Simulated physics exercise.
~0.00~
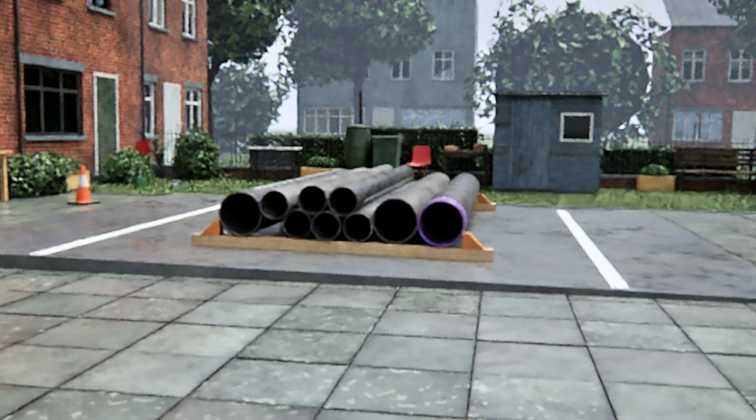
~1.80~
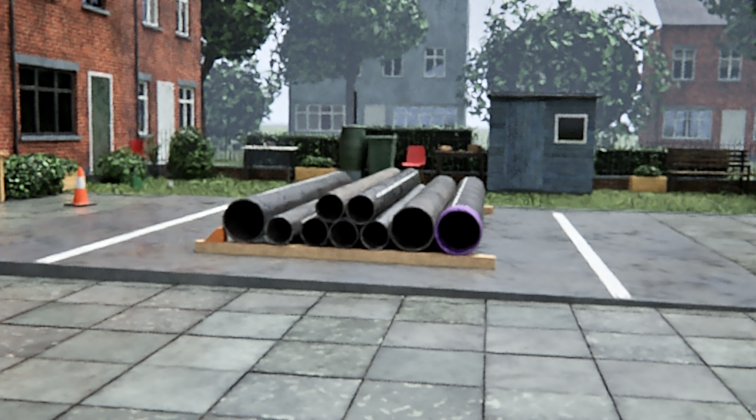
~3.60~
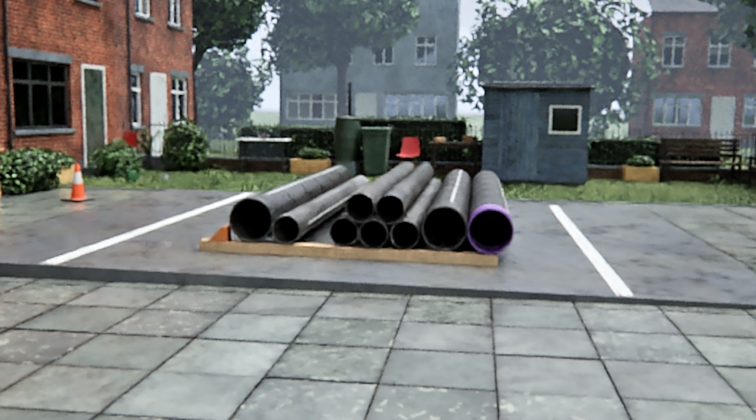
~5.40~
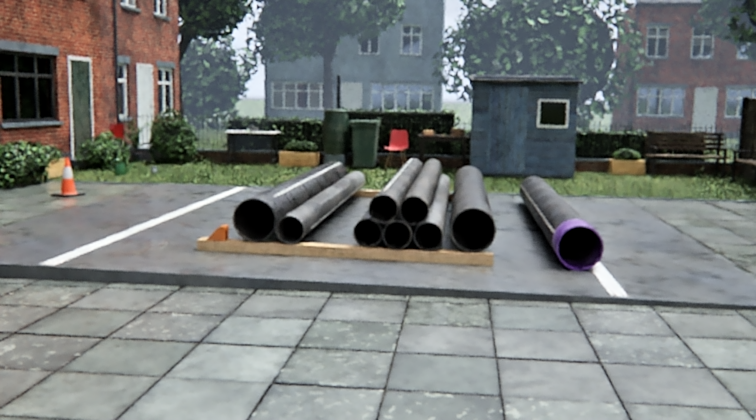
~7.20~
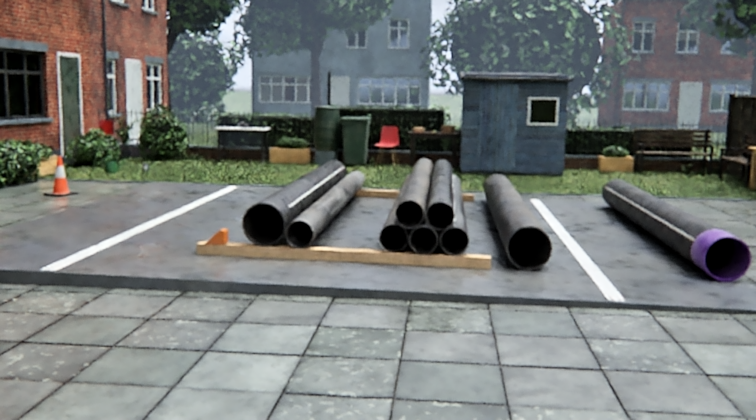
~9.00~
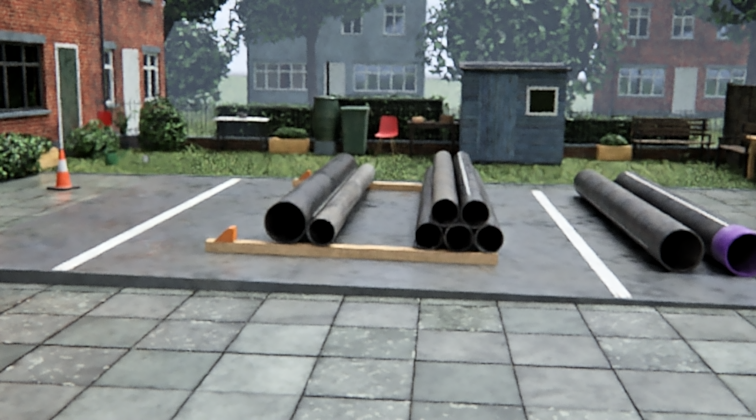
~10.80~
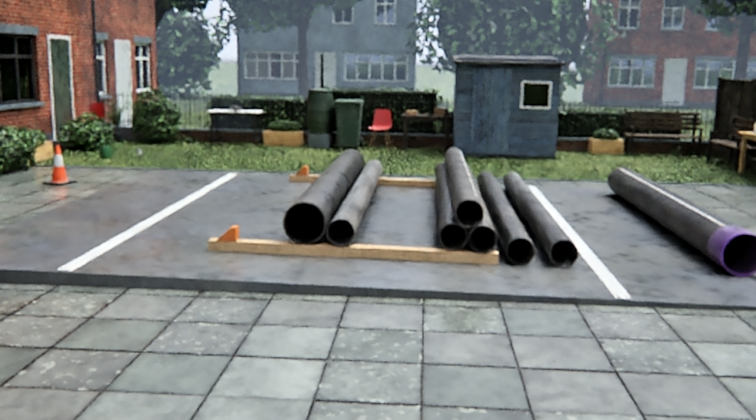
To begin with, nine hollow dark pipes, one with a purple end, lie stacked on timber bearers between two chocks on a paved pad. The right-hand chock comes away, and the heap starts spreading to the right, with the purple pipe leading. It rolls off the timbers and over the right white line, and another large pipe follows it across. Behind them, a small pyramid of five narrower pipes shifts right, then slumps, spilling pipes towards the line. Finally, the purple pipe rests beyond the line at the right edge of view, while two pipes remain towards the left of the bearers.
